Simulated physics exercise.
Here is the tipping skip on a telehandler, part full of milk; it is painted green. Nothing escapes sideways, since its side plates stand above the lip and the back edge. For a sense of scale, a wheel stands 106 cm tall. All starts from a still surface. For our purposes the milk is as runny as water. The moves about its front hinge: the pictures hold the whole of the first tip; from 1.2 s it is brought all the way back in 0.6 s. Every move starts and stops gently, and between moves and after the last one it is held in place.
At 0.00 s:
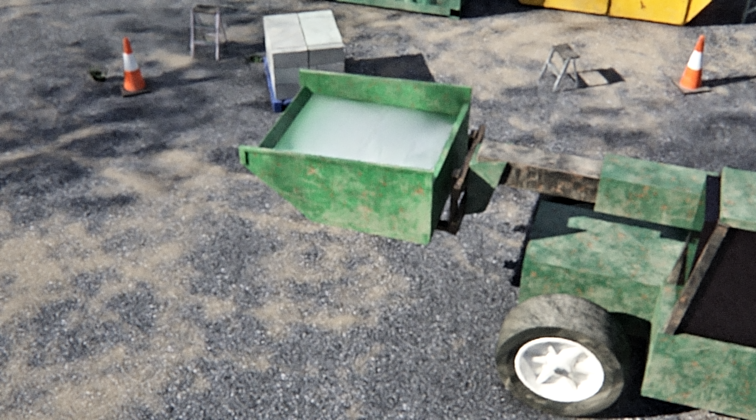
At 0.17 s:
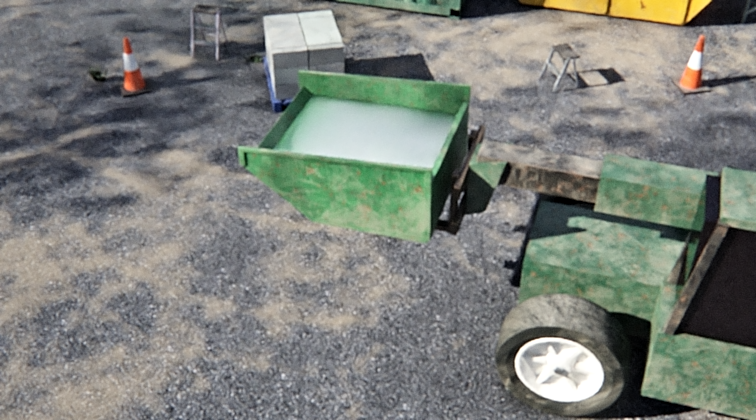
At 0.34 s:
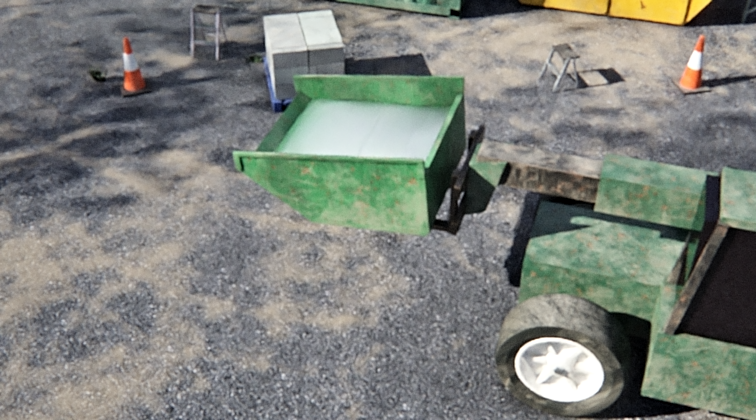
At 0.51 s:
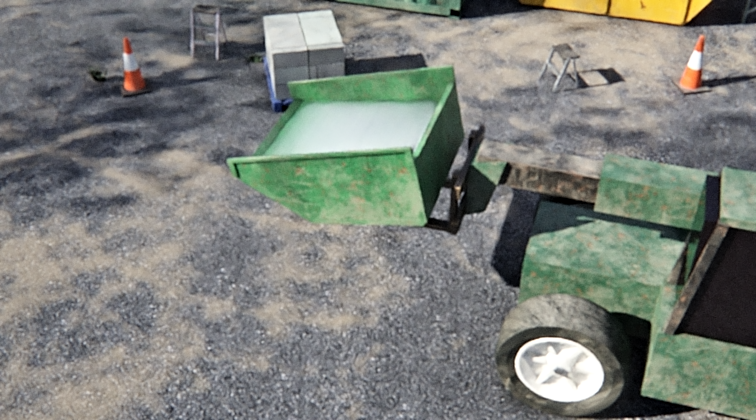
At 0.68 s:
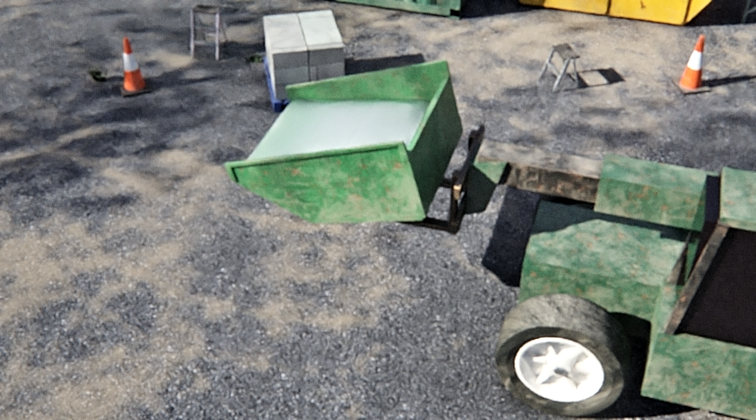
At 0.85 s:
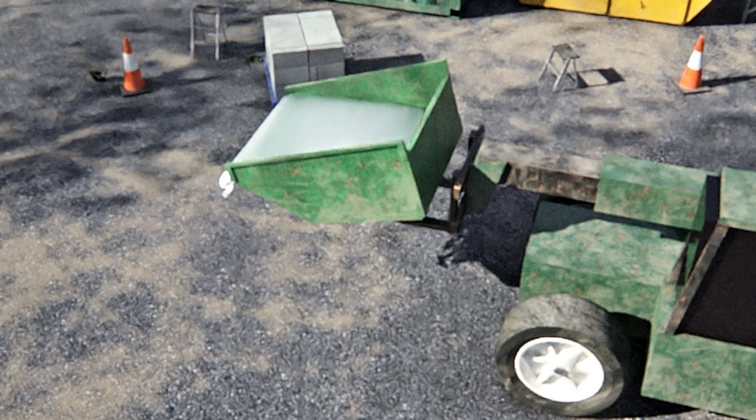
A green skip of milky white liquid on the front of a green machine tilted gently forwards to the left, then a little of the liquid came out over its front lip.
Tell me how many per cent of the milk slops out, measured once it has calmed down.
Some 38 per cent goes over the edge.
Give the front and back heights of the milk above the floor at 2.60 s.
The front reads 10 cm and the back reads 40 cm.
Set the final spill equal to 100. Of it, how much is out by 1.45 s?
Roughly 80 per cent.
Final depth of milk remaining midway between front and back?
About 32 cm.
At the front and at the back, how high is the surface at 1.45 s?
Front 34 cm, back 8 cm.
Then, 1.45 s in, the skip is at 11° forwards, the surface stands 8 cm at the back and 34 cm at the front; 29 per cent is out, over the front.
Then, 2.05 s in, the surface stands 36 cm at the back and 26 cm at the front; 35 per cent is out, over the front.
Then, 2.60 s in, the surface stands 40 cm at the back and 11 cm at the front; 35 per cent is out, over the front.
Then, 4.68 s in, 38 per cent is out, over the front, 229 of 608 litres.
